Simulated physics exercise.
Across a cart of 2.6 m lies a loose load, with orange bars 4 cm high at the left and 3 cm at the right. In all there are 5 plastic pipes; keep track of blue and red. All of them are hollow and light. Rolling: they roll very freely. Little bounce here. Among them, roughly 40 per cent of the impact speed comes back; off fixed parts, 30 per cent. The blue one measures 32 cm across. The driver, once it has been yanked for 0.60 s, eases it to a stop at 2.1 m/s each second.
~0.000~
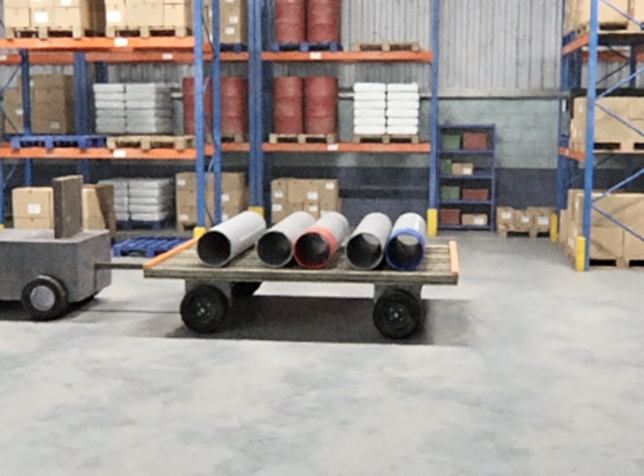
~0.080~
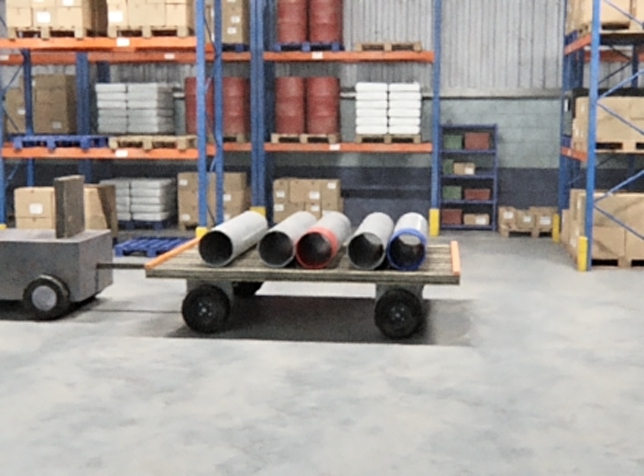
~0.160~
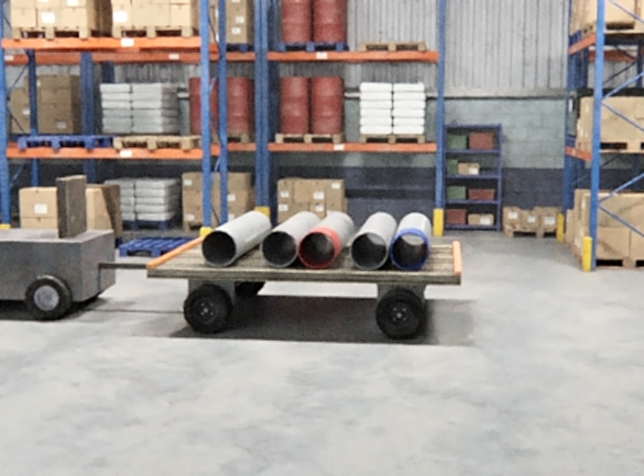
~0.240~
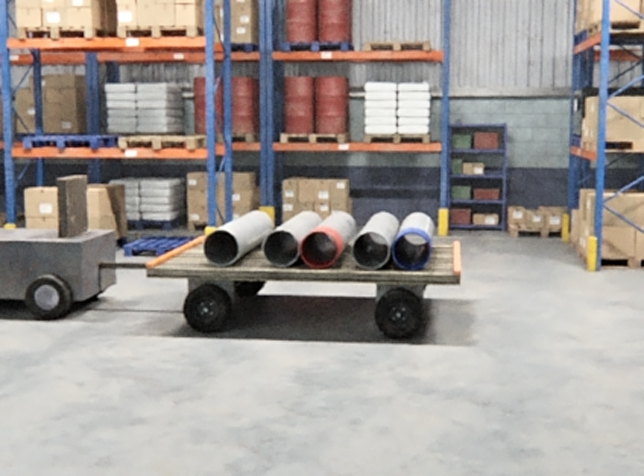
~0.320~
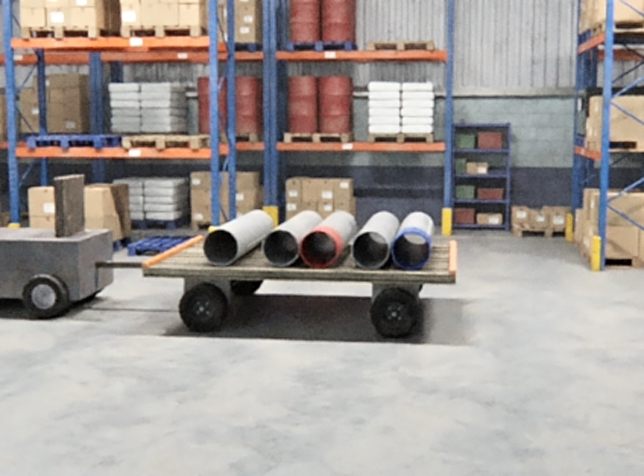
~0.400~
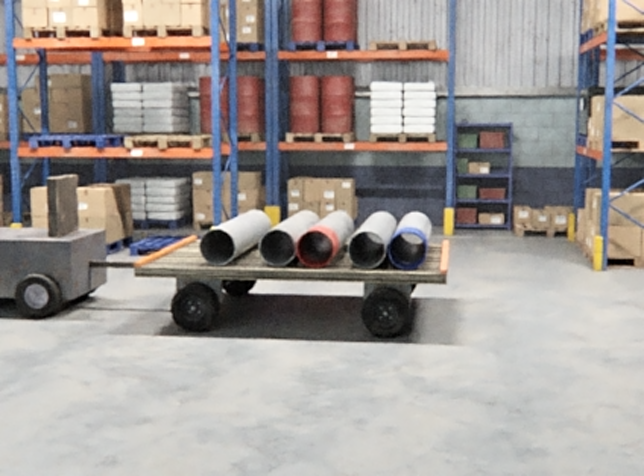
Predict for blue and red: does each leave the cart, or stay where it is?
My prediction: My guess is blue goes overboard. My guess is red hangs on.
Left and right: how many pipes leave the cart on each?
By side, that's 0 to the left and 1 to the right.
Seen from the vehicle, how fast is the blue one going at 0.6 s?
Close to 1.0 m/s then.
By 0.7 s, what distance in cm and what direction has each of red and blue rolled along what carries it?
Both moved right - red by 35 centimetres, blue by 35 centimetres.
After 0.6 s, blue is on the deck, 10 cm from the right bar, rolling right along the cart; red is on the deck, 90 cm from the right bar, rolling right along the cart; 0 gone from the cart.
After 0.7 s, blue is on the deck, 5 cm from the right bar, rolling right along the cart; red is on the deck, 80 cm from the right bar, rolling right along the cart; 0 gone from the cart.
After 0.8 s, blue is on the deck, 5 cm from the right bar, rolling right along the cart; red is on the deck, 70 cm from the right bar, rolling right along the cart; 0 gone from the cart.
After 1.0 s, blue is over the right bar and falling; red is on the deck, 55 cm from the right bar, rolling right along the cart; 1 gone from the cart.
At rest (3.3 s), blue is over the right bar and down; red is on the deck, 70 cm from the right bar; 1 gone from the cart.
